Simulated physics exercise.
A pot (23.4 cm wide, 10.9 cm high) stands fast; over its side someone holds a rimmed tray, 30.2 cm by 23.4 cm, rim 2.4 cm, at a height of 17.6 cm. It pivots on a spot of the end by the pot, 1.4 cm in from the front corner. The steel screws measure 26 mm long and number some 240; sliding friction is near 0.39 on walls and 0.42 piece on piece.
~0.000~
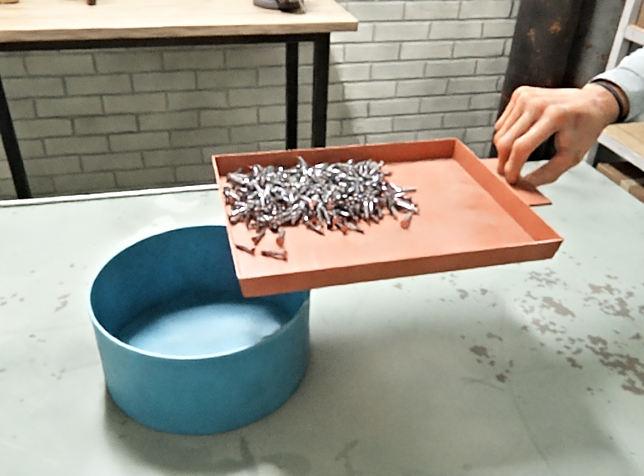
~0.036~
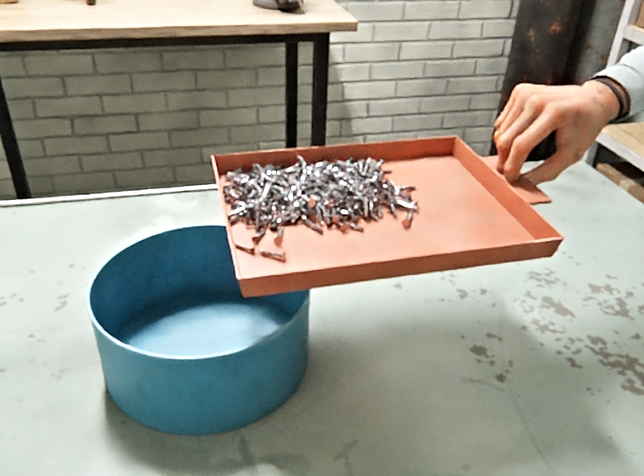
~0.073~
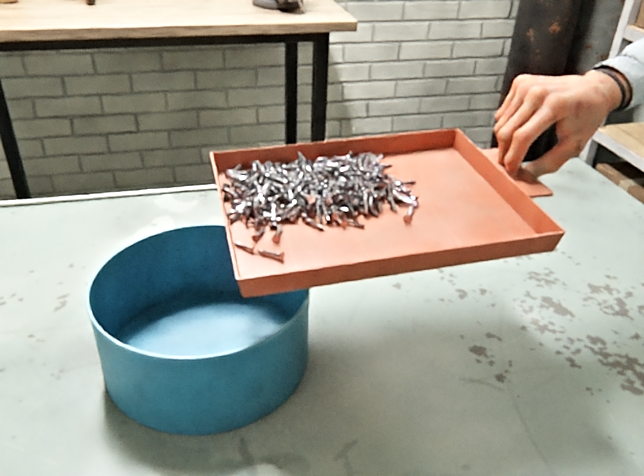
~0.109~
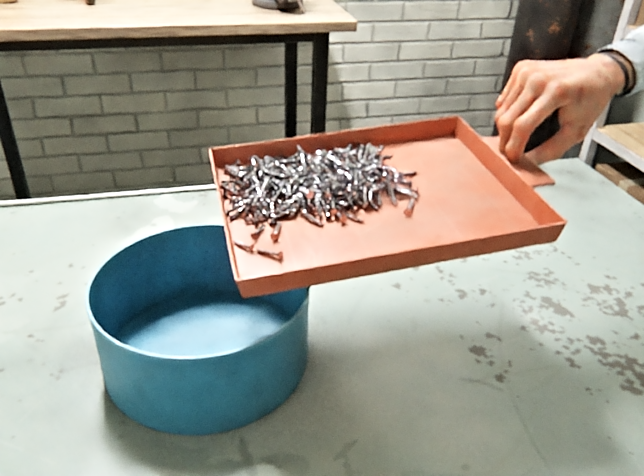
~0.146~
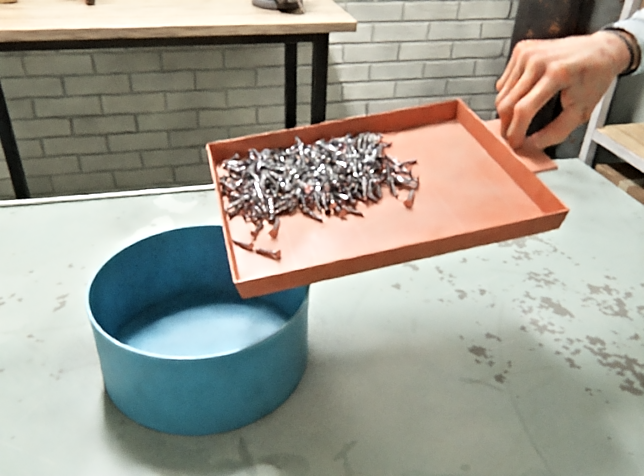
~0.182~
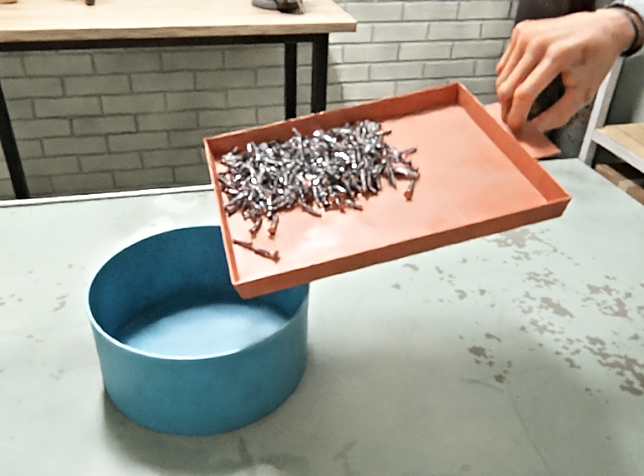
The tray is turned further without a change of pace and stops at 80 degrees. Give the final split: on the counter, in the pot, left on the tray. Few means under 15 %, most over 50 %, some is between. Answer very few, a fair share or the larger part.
On the counter: The larger part; in the pot: A fair share; left on the tray: Very few.
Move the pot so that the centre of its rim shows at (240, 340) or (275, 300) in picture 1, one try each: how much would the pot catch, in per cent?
Some 90 and 25 per cent.
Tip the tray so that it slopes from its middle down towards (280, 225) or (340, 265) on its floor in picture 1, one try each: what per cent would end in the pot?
Some 80 and 0 per cent.
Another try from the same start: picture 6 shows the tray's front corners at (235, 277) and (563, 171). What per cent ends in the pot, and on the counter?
Pot 70, counter 10.
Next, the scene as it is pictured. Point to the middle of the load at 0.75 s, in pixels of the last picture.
Near (204, 235).
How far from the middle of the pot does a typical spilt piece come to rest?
Roughly 20 cm.
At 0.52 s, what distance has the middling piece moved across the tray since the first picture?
About 4 cm.
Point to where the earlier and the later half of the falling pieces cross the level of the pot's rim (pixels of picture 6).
At about (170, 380), then at (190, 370).
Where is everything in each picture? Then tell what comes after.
The first picture shows tray tilt 0 degrees, front corners at (243, 274) and (558, 238); middle of the pieces at (317, 195); pot at (202, 280).
The second picture shows tray tilt 1 degrees, front corners at (243, 275) and (558, 236); middle of the pieces at (316, 194).
The third picture shows tray tilt 2 degrees, front corners at (242, 275) and (559, 230); middle of the pieces at (316, 190).
The fourth picture shows tray tilt 5 degrees, front corners at (240, 276) and (561, 220), lowest corner left front; middle of the pieces at (315, 185).
The fifth picture shows tray tilt 8 degrees, front corners at (239, 278) and (563, 208), lowest corner left front; middle of the pieces at (314, 177).
The sixth picture shows tray tilt 12 degrees, front corners at (238, 279) and (565, 196), lowest corner left front; middle of the pieces at (313, 170); pot at (201, 281). Its pace works out near 100 degrees a second.
After 0.52 s, tilt 45 degrees; the tray holds 100 %, the pot 0 %.
After 0.75 s, tilt 67 degrees; the tray holds 90 %, the pot 0 %.
Then, at 1.09 s, tilt 80 degrees; the tray holds 20 %, the pot 15 %.
At rest (2.3 s), counter 70 %, pot 25 %, tray 5 %.
